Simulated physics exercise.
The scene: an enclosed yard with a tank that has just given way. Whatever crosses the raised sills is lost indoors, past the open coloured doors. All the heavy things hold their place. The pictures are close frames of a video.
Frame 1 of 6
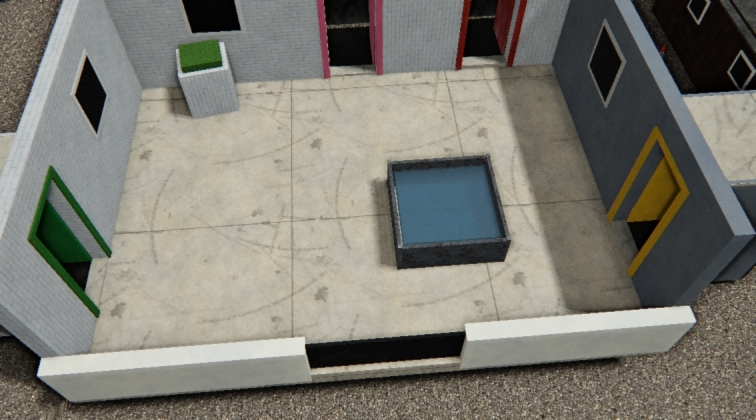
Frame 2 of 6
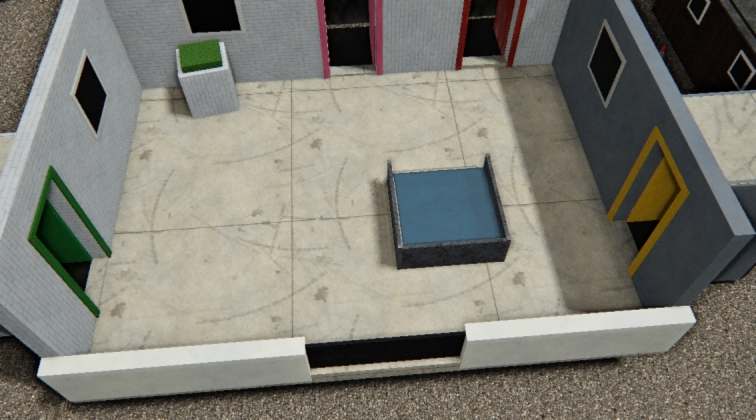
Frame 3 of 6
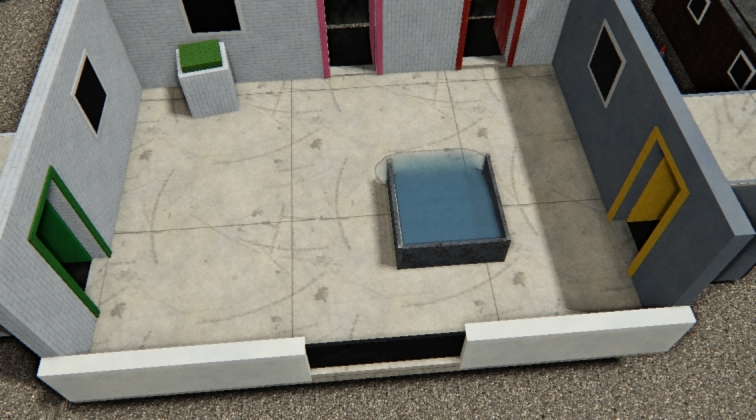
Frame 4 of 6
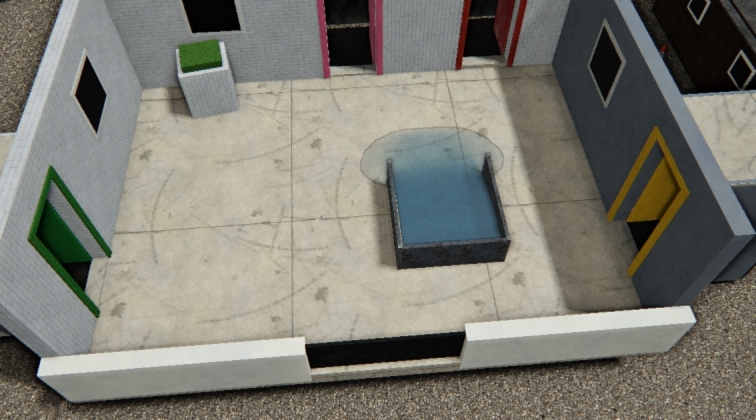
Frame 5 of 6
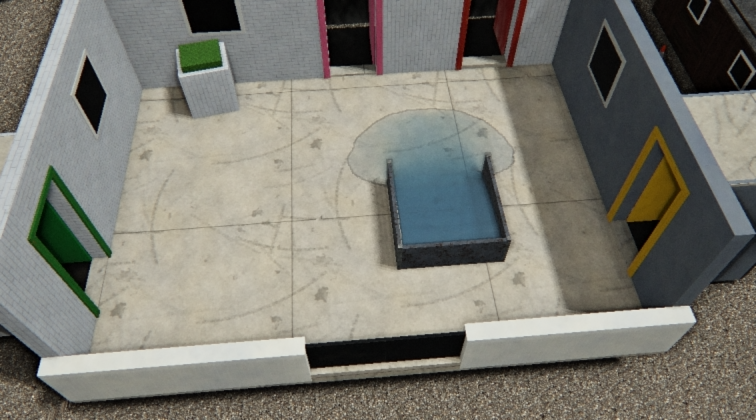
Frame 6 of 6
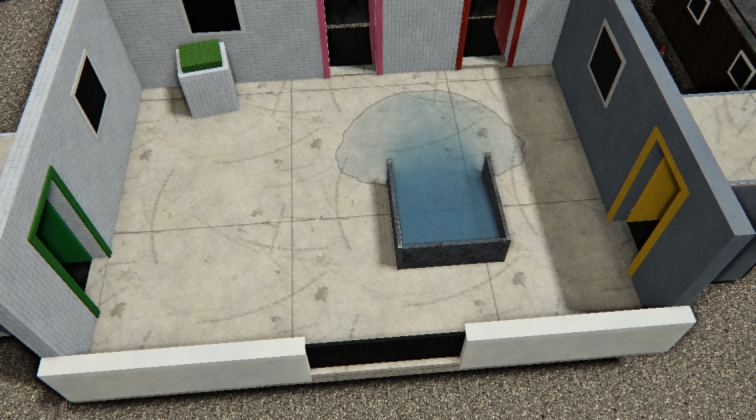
We see a walled yard with coloured doorways and a dark-sided tank of blue water; the tank's far side opens, and water pours out through the gap, spreading across the pale floor in a widening rounded sheet.
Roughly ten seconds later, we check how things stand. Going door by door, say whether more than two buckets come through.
My prediction: The pink door will be over the cap; the green door will be at or under the cap; the red door will be over the cap; the yellow door will be at or under the cap.
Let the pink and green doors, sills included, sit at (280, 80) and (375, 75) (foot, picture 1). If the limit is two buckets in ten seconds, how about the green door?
Checking it, I find the green door overflows.
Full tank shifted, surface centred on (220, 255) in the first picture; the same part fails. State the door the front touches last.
The yellow-painted one.
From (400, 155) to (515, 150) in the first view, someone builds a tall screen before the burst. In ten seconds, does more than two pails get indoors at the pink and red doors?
Pink door falls short, red door falls short.
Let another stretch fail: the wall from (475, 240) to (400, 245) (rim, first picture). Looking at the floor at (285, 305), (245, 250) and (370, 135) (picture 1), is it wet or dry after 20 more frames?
The first spot is soaked, the second soaked and the third spared.
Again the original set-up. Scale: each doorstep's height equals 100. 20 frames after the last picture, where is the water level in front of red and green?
I reckon it's around 120 and then 0 per cent.
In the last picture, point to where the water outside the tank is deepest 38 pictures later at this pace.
I'd go with (634, 331) as the deepest place.
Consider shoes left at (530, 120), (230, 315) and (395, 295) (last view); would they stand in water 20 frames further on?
Result, in that order: Wetted / not wetted / not wetted.
A moment on, water covers 20 % of the floor; the pink door under two buckets in, the green door not reached, the red door wet at the sill, nothing in, the yellow door not reached.
Next, water covers 25 % of the floor; the pink door over two buckets in, the green door not reached, the red door under two buckets in, the yellow door not reached.
Then, water covers 30 % of the floor; the pink door over two buckets in, the green door not reached, the red door over two buckets in, the yellow door not reached.
Later, water covers 65 % of the floor; the pink door far over two buckets in, the green door not reached, the red door over two buckets in, the yellow door wet at the sill, nothing in.
In the end, water covers 85 % of the floor; the pink door far over two buckets in, the green door wet at the sill, nothing in, the red door over two buckets in, the yellow door wet at the sill, nothing in.
